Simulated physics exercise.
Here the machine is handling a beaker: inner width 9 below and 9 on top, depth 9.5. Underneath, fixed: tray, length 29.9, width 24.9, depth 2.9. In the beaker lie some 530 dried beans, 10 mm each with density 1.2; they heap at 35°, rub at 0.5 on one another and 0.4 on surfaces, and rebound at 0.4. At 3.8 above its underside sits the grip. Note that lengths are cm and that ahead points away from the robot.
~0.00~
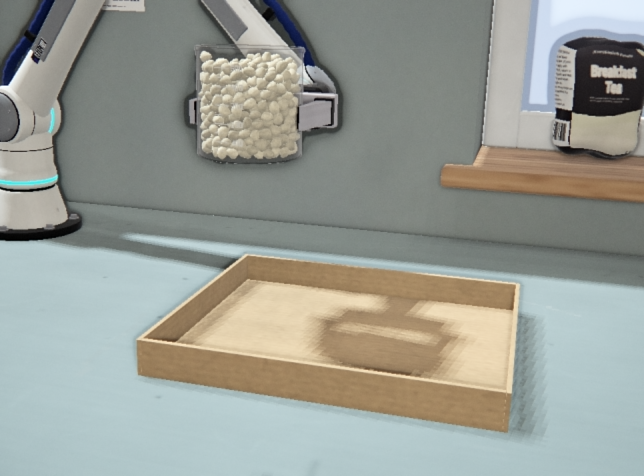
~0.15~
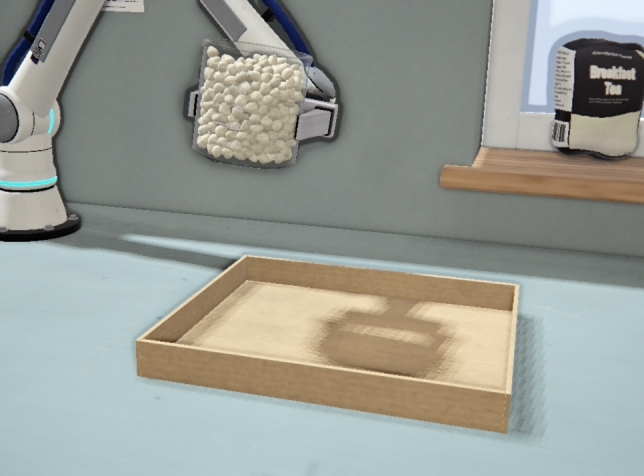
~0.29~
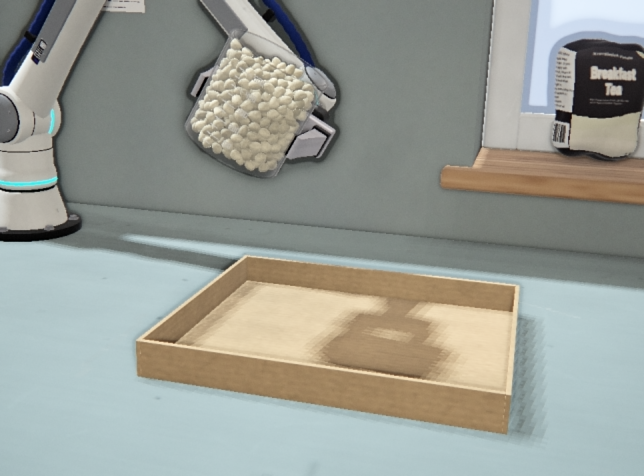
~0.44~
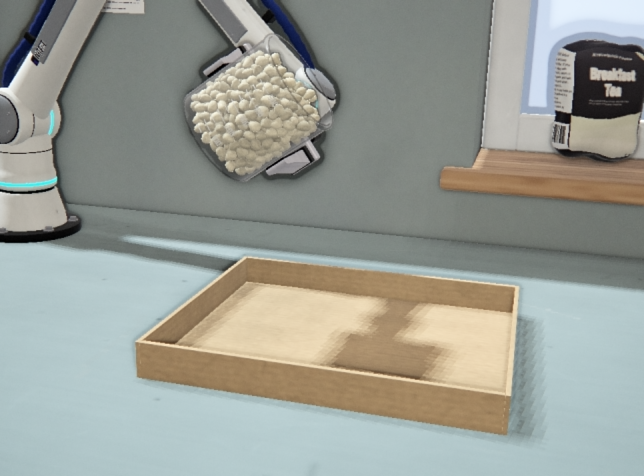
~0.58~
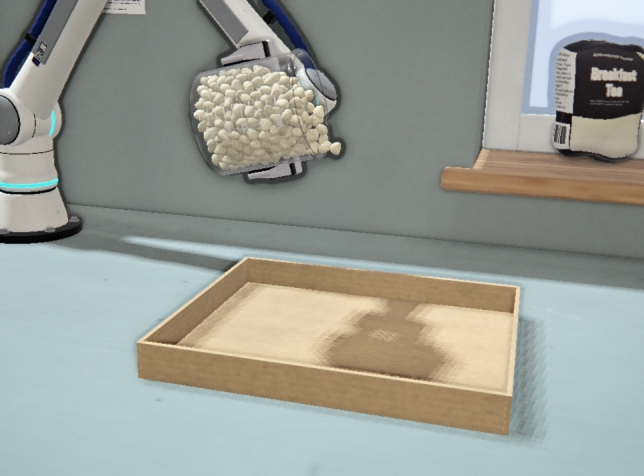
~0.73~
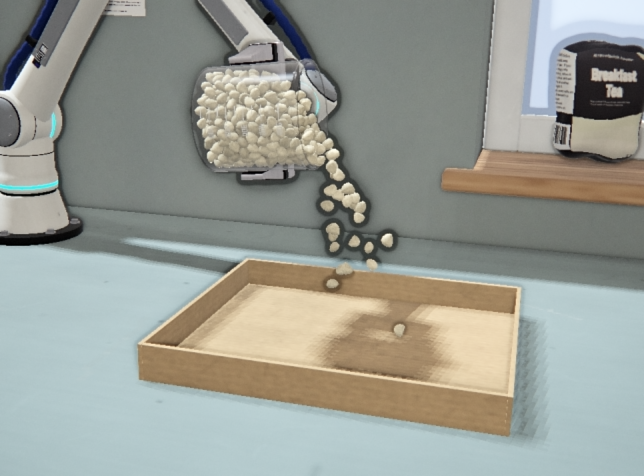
The video shows a robotic arm holding a clear container packed with pale beans above a shallow wooden tray, gradually tilting it onto its side until beans slide over the rim and drop in a loose stream toward the tray.
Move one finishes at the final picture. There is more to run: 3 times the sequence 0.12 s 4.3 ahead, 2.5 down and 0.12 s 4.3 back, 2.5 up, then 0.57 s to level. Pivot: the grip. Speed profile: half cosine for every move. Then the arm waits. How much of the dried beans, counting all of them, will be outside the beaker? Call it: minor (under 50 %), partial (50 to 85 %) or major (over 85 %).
My call is partial.
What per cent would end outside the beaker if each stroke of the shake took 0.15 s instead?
About 55 per cent, then.
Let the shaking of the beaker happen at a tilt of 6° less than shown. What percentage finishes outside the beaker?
50 %.
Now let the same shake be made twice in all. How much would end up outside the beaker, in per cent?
Probably about 55 in a hundred.
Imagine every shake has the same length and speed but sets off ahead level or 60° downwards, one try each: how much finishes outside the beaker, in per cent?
I'd say close to 90 percent for the first and close to 40 percent for the second.
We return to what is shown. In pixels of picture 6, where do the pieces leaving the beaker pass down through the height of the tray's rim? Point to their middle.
Their middle lies around (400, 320).
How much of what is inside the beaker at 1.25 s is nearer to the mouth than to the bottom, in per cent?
That share comes to roughly 45 percent.
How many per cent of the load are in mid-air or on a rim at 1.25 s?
Logged share: Close to 10 per cent.
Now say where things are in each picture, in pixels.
In the first picture, beaker middle at (250, 103), level; upper third of the load around (251, 78), from x 205 to 295, top at y 55; 533 in the beaker.
In the second picture, beaker middle at (251, 104), tilted 8° forward; upper third of the load around (253, 79), from x 200 to 300, top at y 55.
In the third picture, beaker middle at (255, 106), tilted 29° forward; upper third of the load around (256, 83), from x 195 to 310, top at y 45.
In the fourth picture, beaker middle at (258, 111), tilted 55° forward; upper third of the load around (257, 88), from x 195 to 315, top at y 55.
In the fifth picture, beaker middle at (260, 115), tilted 76° forward; upper third of the load around (256, 93), from x 200 to 335, top at y 70.
In the sixth picture, beaker middle at (261, 118), tilted 84° forward; upper third of the load around (250, 97), from x 200 to 400, top at y 75; 511 in the beaker, 3 in the tray, 19 in flight or on a rim.
By 1.25 s, tilted 84° forward, highest piece 21 above the table; 265 in the beaker, 216 in the tray, 52 in flight or on a rim.
By 1.76 s, tilted 36° forward, highest piece 24 above the table; 337 in the tray, 196 in the beaker.
By 2.22 s, level, highest piece 23 above the table; 337 in the tray, 196 in the beaker.
By 3.27 s, level, highest piece 23 above the table; 337 in the tray, 196 in the beaker.
Final count, 337 in the tray, 196 in the beaker. That is 63 % outside the beaker.
